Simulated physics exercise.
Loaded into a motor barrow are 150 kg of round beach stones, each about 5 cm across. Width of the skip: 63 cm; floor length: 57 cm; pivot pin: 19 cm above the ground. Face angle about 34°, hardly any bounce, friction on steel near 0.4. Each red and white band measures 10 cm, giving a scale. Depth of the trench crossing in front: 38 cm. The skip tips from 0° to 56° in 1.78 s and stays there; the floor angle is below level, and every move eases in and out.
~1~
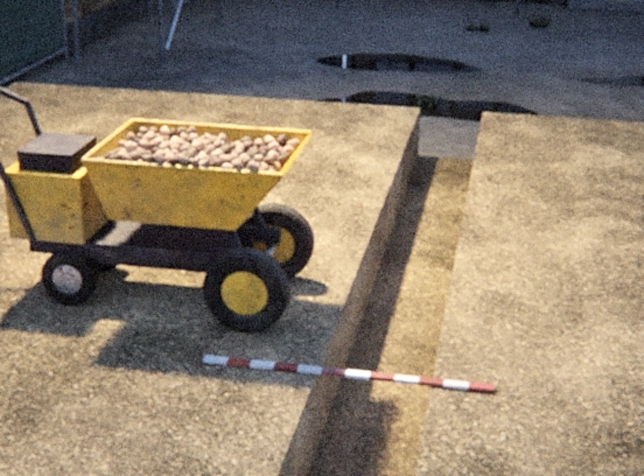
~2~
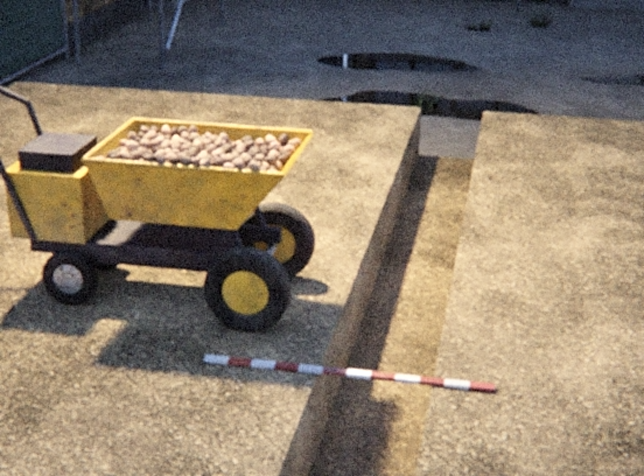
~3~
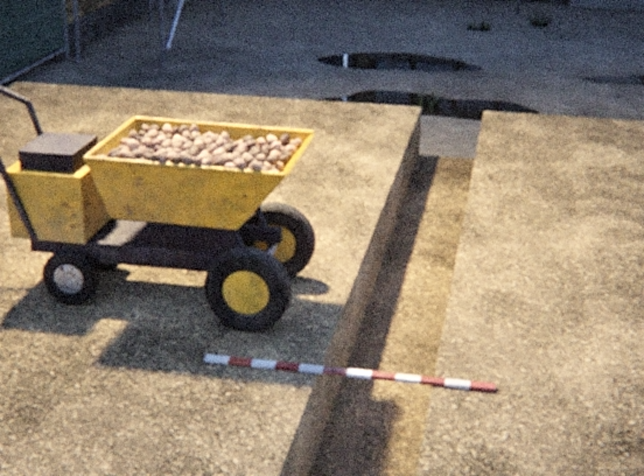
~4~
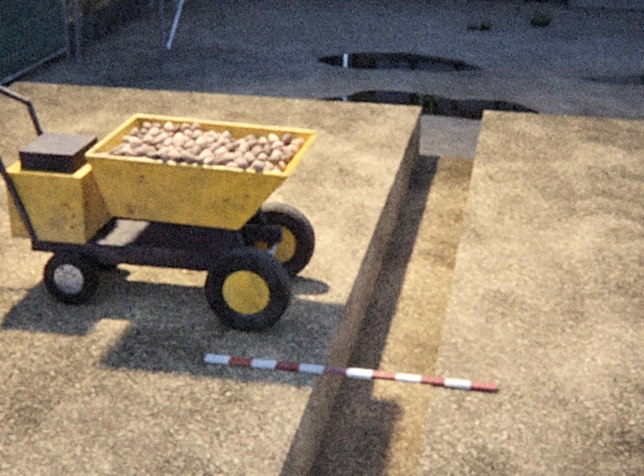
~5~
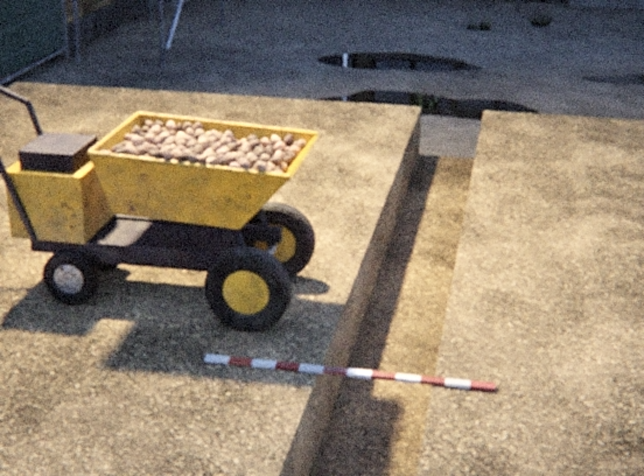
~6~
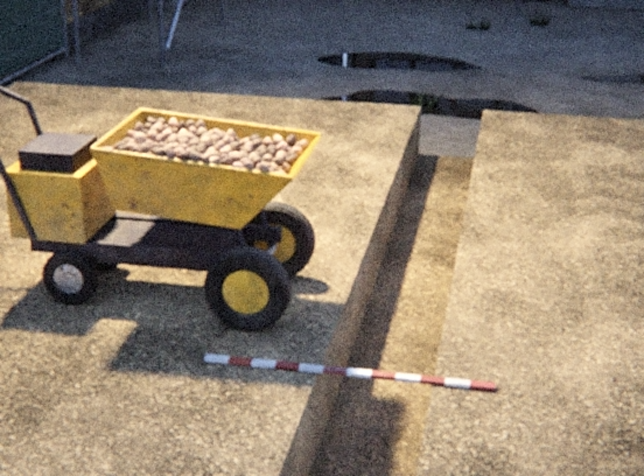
The yellow skip of a small motor barrow, loaded with round stones, tilts very slightly forward to the right, its back edge rising a little, while the wheels stay still beside a trench and a red and white pole.
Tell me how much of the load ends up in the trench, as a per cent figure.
Some 64 per cent ends up in the trench.
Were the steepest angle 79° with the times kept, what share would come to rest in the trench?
About 75 per cent would end up in the trench.
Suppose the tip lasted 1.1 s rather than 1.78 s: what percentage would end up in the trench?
Near 55 per cent.
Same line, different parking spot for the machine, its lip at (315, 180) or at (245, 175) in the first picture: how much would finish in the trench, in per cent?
I'd expect some 40 per cent, then some 80.
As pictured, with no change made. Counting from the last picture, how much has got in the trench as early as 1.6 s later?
25 per cent or so by then.
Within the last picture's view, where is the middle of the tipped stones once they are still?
Centre estimate: Around (412, 375).
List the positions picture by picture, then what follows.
In the first frame, the skip is at 0°, its lip at (282, 176); the top of the load is at (184, 143).
In the second frame, lip at (284, 175), floor tilted 0°, highest stones at (185, 143).
In the third frame, the skip is at 1°, its lip at (285, 176); the top of the load is at (186, 142).
In the fourth frame, the skip is at 2°, its lip at (287, 176); the top of the load is at (182, 138).
In the fifth frame, lip at (290, 177), floor tilted 3°, highest stones at (168, 135).
In the sixth frame, the skip is at 4°, its lip at (293, 178); the top of the load is at (160, 130).
Then, 1.0 s after the last picture the floor is at 47°, 99 % in the skip, 1 % in the trench; the foremost stones are at (379, 250).
Then, 1.6 s after the last picture the floor is at 56°, 69 % in the skip, 27 % in the trench, 4 % past the trench; the foremost stones are at (481, 320).
Then, 1.9 s after the last picture the floor is at 56°, 48 % in the skip, 40 % in the trench, 12 % past the trench; the foremost stones are at (553, 320).
Then, 3.9 s after the last picture the floor is at 56°, 23 % in the skip, 64 % in the trench, 13 % past the trench; the foremost stones are at (610, 330).
